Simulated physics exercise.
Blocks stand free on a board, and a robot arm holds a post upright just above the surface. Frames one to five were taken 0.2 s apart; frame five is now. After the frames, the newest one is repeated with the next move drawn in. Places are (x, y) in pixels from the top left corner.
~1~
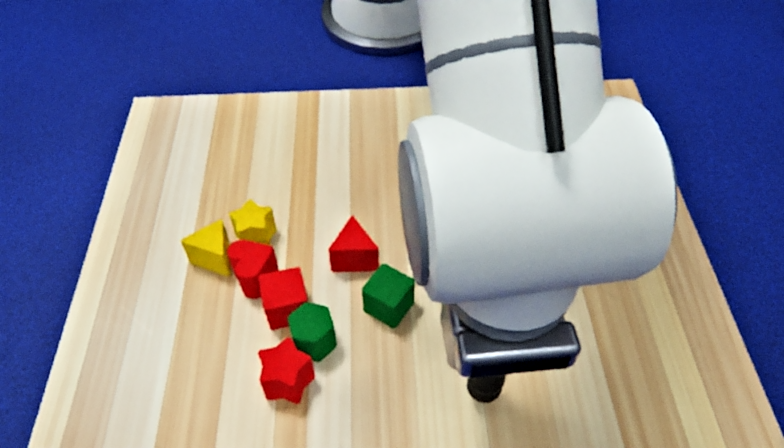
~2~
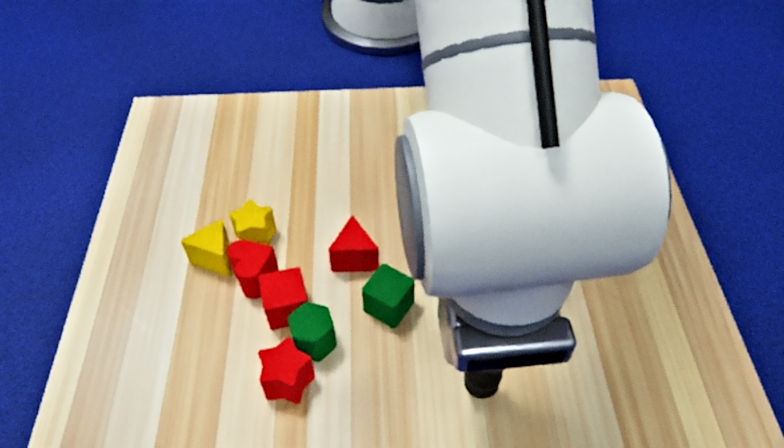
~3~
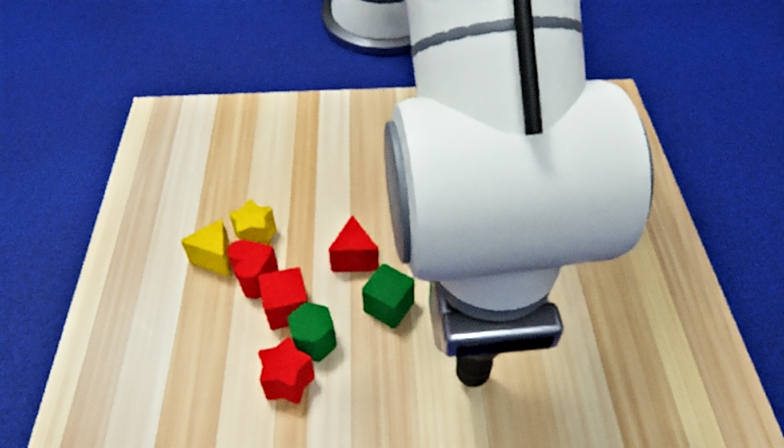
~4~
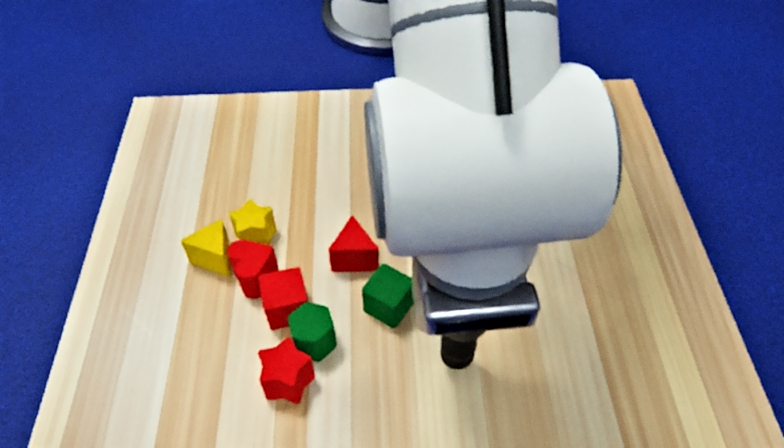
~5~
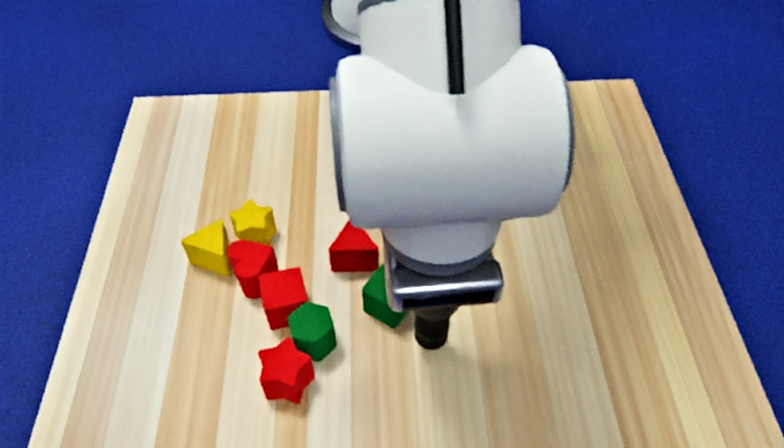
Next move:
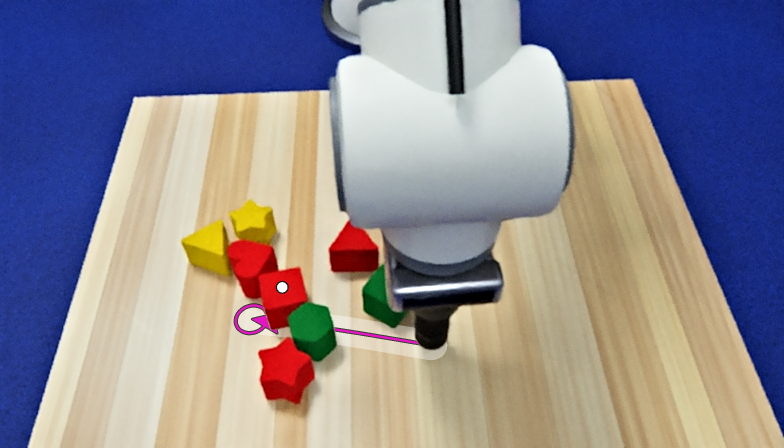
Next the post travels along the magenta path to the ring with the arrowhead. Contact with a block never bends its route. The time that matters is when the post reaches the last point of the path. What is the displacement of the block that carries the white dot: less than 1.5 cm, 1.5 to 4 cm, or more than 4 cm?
The move is long, over 4 cm.
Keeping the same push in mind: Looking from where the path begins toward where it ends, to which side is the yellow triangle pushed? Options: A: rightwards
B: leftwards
It's A.
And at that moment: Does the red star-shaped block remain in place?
Final answer: No.
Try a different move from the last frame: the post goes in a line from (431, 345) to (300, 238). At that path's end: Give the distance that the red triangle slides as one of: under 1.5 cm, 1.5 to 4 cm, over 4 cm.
It gets moved over 4 cm.
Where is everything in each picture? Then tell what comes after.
The first frame shows post tip (484, 388); block tops, yellow triangle (208, 238); red heart-shaped block (249, 256); red star-shaped block (282, 362); red square (282, 287); green hexagonal block (310, 321); green square (388, 285).
The second frame shows post (481, 384); blocks unchanged.
The third frame shows post (473, 372); blocks unchanged.
The fourth frame shows post (457, 355); blocks unchanged.
The fifth frame shows post (431, 336); yellow triangle (208, 238); red heart-shaped block (249, 256); red star-shaped block (282, 362); red square (282, 287); green hexagonal block (310, 321); green square partly hidden.
Path on the board, straight from (431, 345) to (252, 319); the dot is on the red square.
What follows on the original path. One third of the way, post (369, 326); green square (378, 279), turned 40° clockwise.
Two thirds of the way, post (308, 317); red heart-shaped block (244, 253), turned 15° clockwise; red star-shaped block (272, 369), turned 40° anticlockwise; red square (269, 285); green hexagonal block (273, 325), turned 25° anticlockwise; green square (377, 279), turned 45° clockwise.
At the end, post (249, 310); yellow triangle (195, 218); red heart-shaped block (217, 242), turned 70° clockwise; red star-shaped block (267, 370), turned 55° anticlockwise; red square (214, 274), turned 15° clockwise; green hexagonal block (238, 334), turned 85° anticlockwise; green square (377, 279), turned 45° clockwise.
